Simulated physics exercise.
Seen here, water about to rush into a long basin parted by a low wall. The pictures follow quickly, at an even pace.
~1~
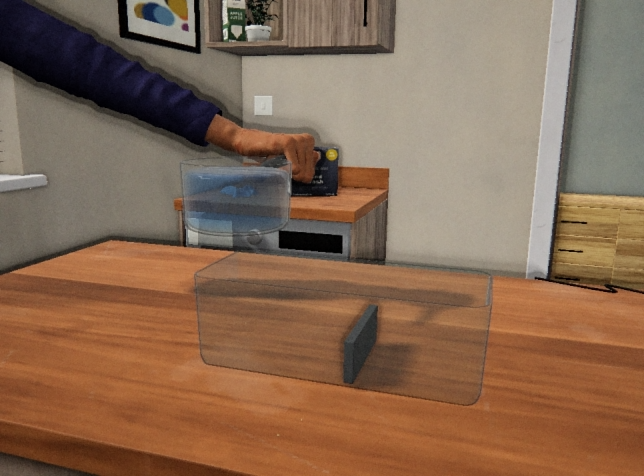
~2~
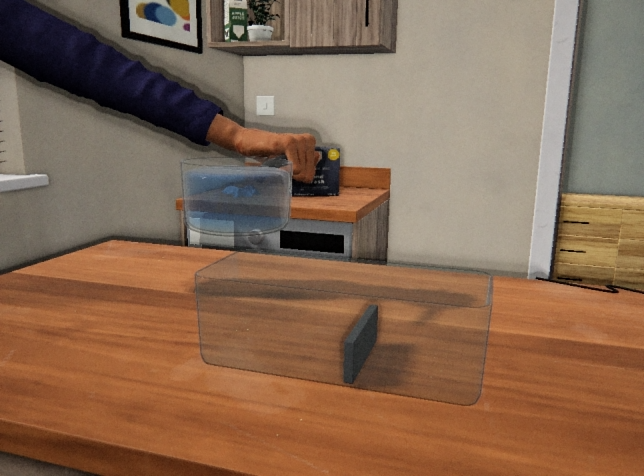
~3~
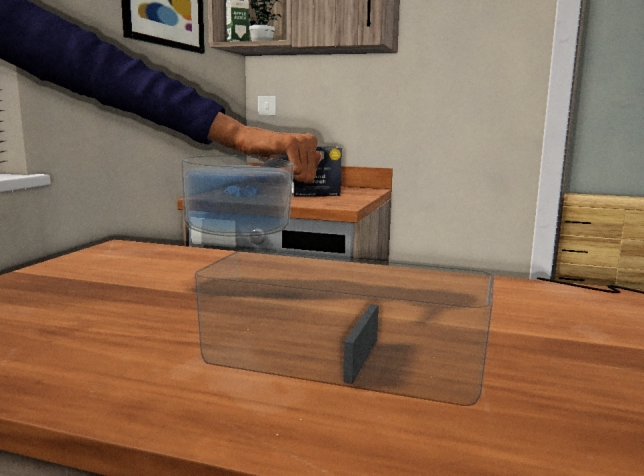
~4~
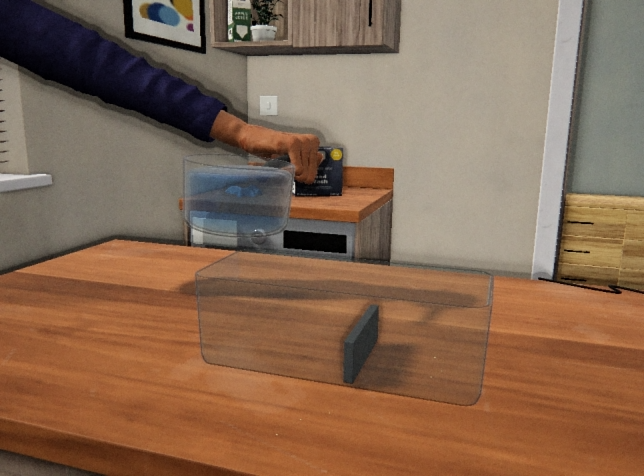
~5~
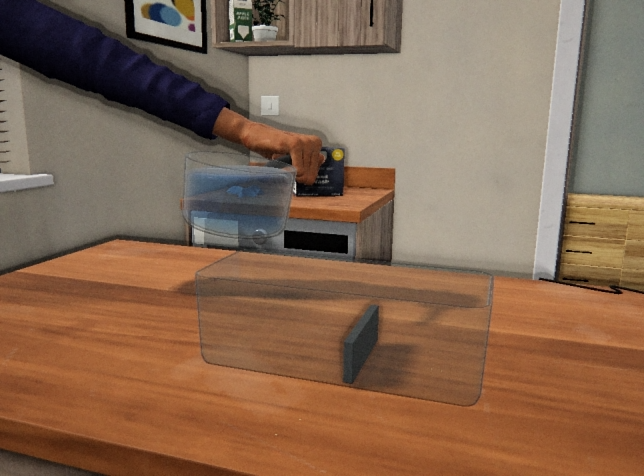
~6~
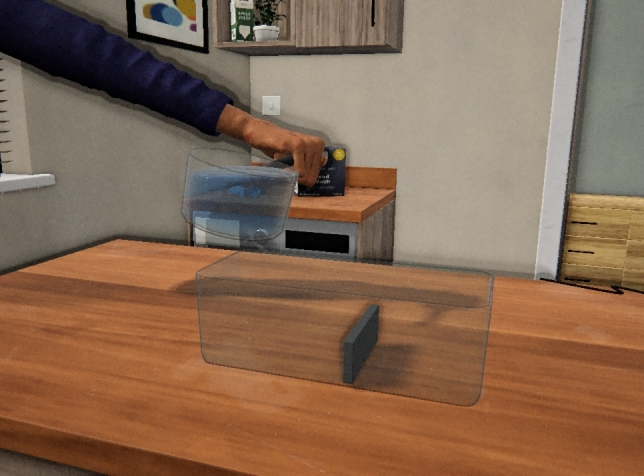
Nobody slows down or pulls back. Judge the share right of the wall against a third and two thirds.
The share right of the wall is less than a third.
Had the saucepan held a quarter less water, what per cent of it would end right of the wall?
Close to 0 per cent.
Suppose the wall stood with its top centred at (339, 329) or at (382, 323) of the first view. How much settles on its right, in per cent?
In turn 45 and 5 in a hundred.
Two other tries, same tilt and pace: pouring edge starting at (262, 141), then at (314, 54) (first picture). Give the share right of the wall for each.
In turn 5 and 70 in a hundred.
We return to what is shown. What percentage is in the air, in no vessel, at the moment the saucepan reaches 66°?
Near 20 %.
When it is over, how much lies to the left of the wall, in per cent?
Close to 100 per cent.
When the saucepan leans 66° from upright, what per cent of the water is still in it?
It comes to 60 per cent or so.
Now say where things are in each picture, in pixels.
Tilt 0°; pouring edge (287, 166); surface from (193, 169) to (287, 174); the long basin's rim runs from (217, 263) to (491, 291); the wall's top is at (362, 323), in the first frame.
Tilt 1°; pouring edge (288, 166); surface from (193, 169) to (288, 174), in the second frame.
Tilt 2°; pouring edge (289, 167); surface from (195, 169) to (288, 174), in the third frame.
Tilt 5°; pouring edge (290, 170); surface from (196, 169) to (290, 175), in the fourth frame.
Tilt 9°; pouring edge (292, 174); surface from (197, 169) to (291, 175), in the fifth frame.
Tilt 13°; pouring edge (293, 179); surface from (199, 170) to (293, 176), in the sixth frame.
A moment on, the saucepan is tipped part way and 61 per cent is still to pour, 17 is left of the wall and 0 right of it.
Next, the saucepan is tipped on its side and 14 per cent is still to pour, 80 is left of the wall and 1 right of it.
Then the saucepan is tipped right over and 1 per cent is still to pour, 96 is left of the wall and 2 right of it.
Later the saucepan is tipped right over and 0 per cent is still to pour, 98 is left of the wall and 2 right of it.
At rest 98 per cent lies left of the wall, 2 right of it and 0 outside.
